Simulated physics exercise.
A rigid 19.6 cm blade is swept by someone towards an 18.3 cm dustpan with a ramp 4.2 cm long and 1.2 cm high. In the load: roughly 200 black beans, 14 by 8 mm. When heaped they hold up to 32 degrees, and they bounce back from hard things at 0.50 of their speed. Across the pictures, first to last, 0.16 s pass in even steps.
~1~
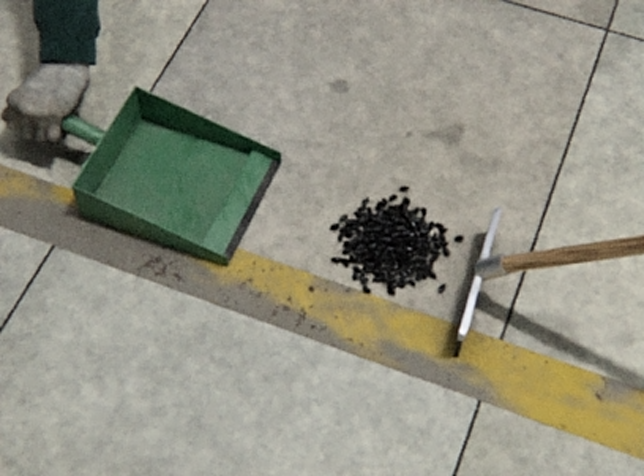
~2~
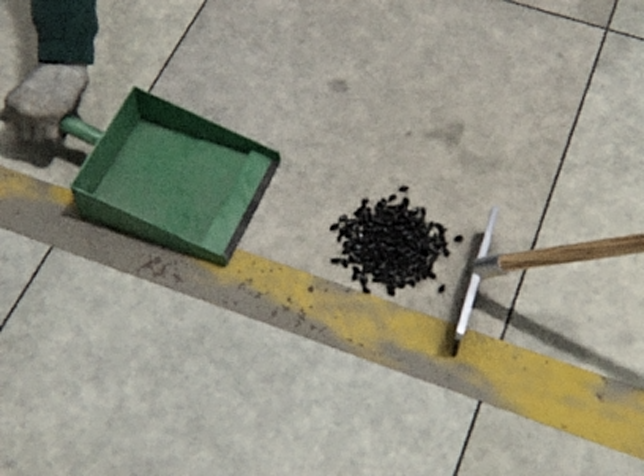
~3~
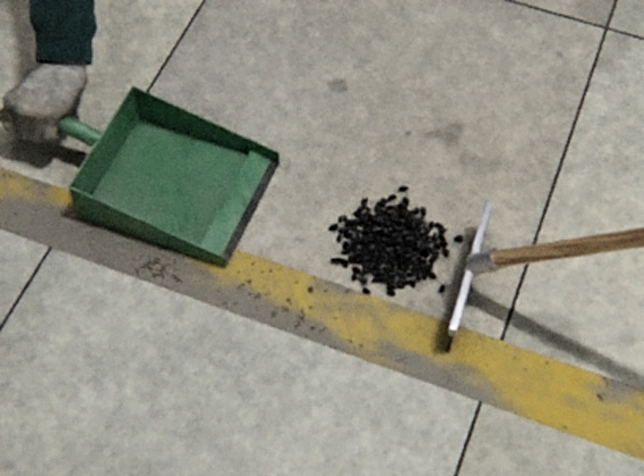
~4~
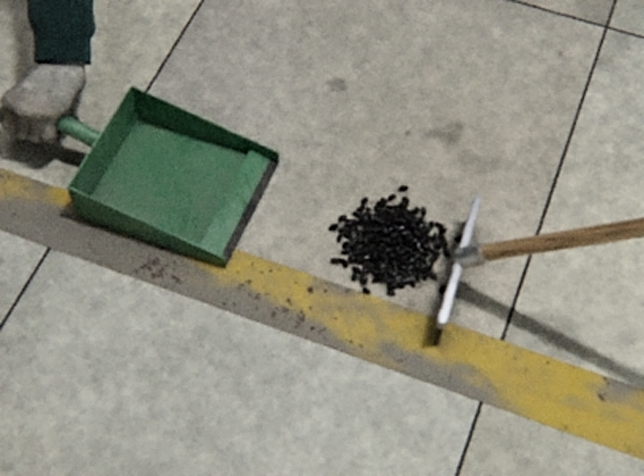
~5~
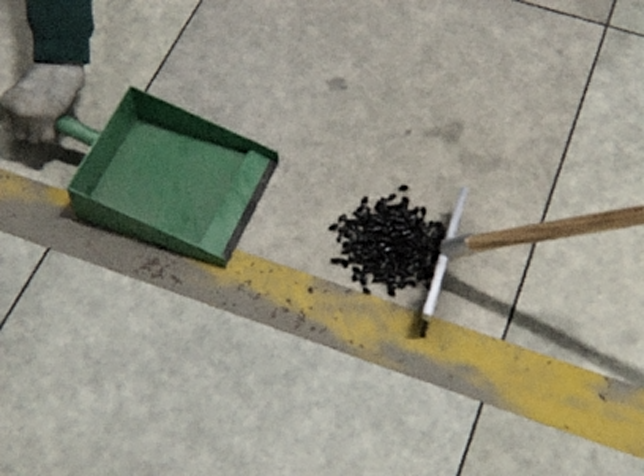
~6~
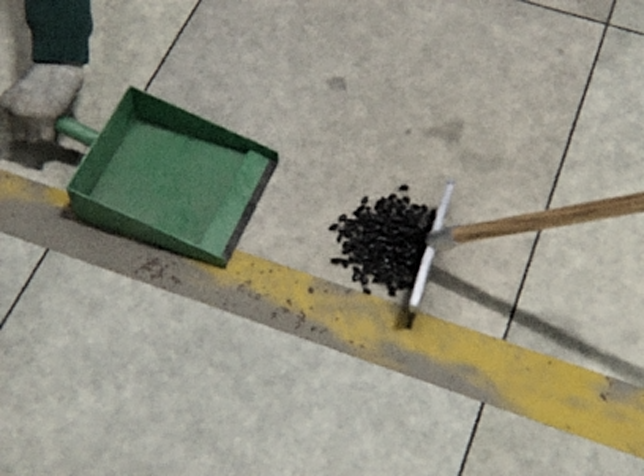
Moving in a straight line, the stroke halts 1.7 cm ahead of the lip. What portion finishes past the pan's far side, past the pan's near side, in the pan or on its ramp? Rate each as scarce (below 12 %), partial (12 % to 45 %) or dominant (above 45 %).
Ratings: Far side - partial; near side - scarce; pan - partial.
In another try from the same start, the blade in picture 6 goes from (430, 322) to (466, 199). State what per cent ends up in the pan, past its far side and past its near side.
Pan 40 % / far 20 % / near 5 %.
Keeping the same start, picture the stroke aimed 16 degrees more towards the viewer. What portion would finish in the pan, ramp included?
Roughly 50 per cent.
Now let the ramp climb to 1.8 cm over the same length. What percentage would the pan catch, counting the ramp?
That would give something like 30 per cent.
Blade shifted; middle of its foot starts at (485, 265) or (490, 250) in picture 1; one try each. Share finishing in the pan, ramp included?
25 and 15 per cent, roughly.
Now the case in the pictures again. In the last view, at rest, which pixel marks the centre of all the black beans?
Around (257, 185).
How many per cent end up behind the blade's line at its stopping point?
5 %.
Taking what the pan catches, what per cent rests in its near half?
Roughly 20 in a hundred.
Then, 0.18 s after the last picture, middle of the blade 13 cm from the lip; 0 % over the lip, far side 15 %, near side 0 %.
Then, 0.30 s after the last picture, middle of the blade 5 cm from the lip; 0 % over the lip, far side 25 %, near side 5 %.
Then, 0.55 s after the last picture, middle of the blade 2 cm from the lip; 35 % over the lip, far side 30 %, near side 5 %.
In the end, far side 30 %, near side 5 %, pan 35 %, in front of the lip or behind the blade 35 %.
